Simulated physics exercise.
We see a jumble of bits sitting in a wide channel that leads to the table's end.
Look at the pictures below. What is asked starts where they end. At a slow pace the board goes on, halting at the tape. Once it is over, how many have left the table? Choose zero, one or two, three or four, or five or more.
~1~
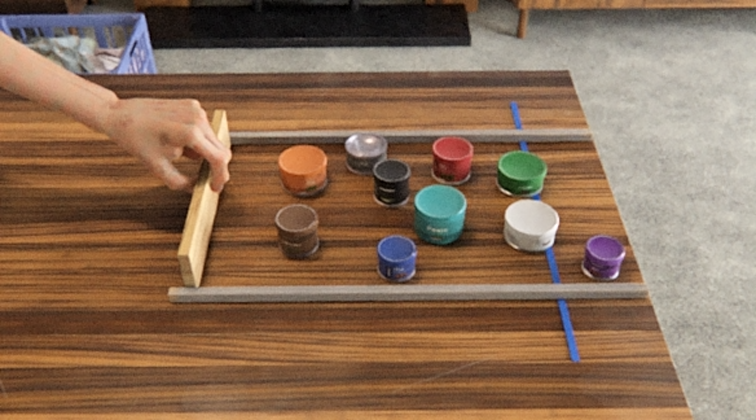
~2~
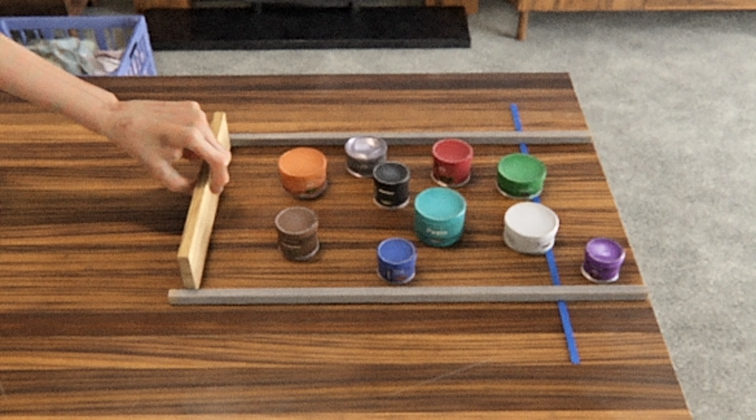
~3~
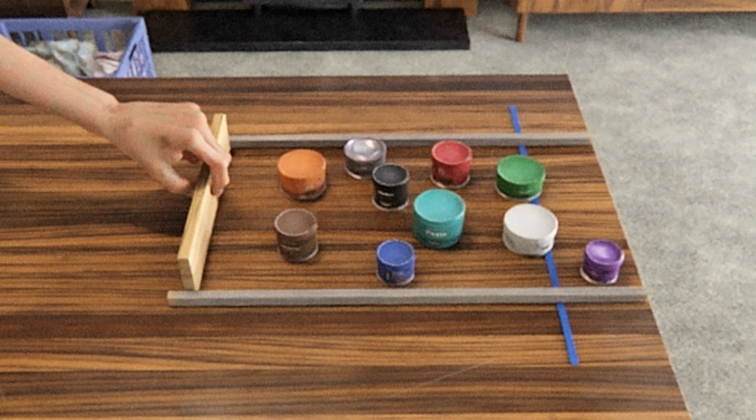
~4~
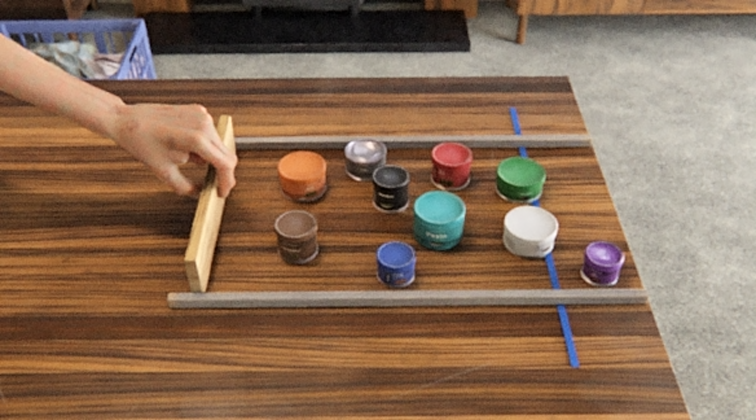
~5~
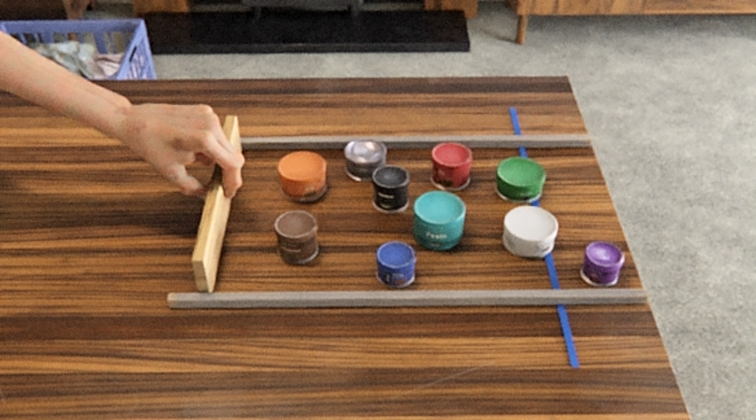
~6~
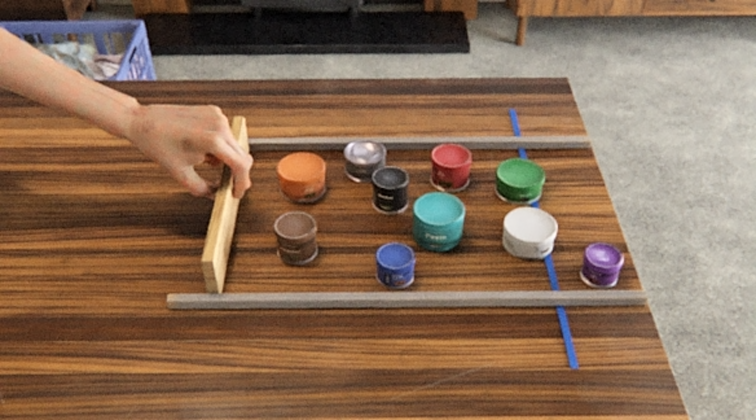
One or two of them have left the table.
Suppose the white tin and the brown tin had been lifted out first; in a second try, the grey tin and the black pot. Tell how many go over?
The counts would be 0 and 0.
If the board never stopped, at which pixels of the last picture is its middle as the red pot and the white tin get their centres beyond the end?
(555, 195) and then (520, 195), give or take.
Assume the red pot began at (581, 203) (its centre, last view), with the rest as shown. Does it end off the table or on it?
From that start, the object then does not stay.
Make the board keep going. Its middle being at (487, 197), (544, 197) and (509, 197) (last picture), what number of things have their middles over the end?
First 0, then 1, then 0.
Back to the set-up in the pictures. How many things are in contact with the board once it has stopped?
Contact count: 5.
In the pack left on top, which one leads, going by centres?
Looks like the green pot to me.
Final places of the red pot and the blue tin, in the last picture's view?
The red pot settles near (585, 159); as for the blue tin, near (574, 270).
Early on, none off yet; purple pot at rest near (601, 266); green pot at rest near (519, 182); white tin at rest near (529, 234).
A while later, none off yet; purple pot at rest near (601, 266); green pot travelled about its own width near (550, 192); white tin travelled about its own width near (594, 235).
Finally, the number that fall off is one or two; lost, white tin.
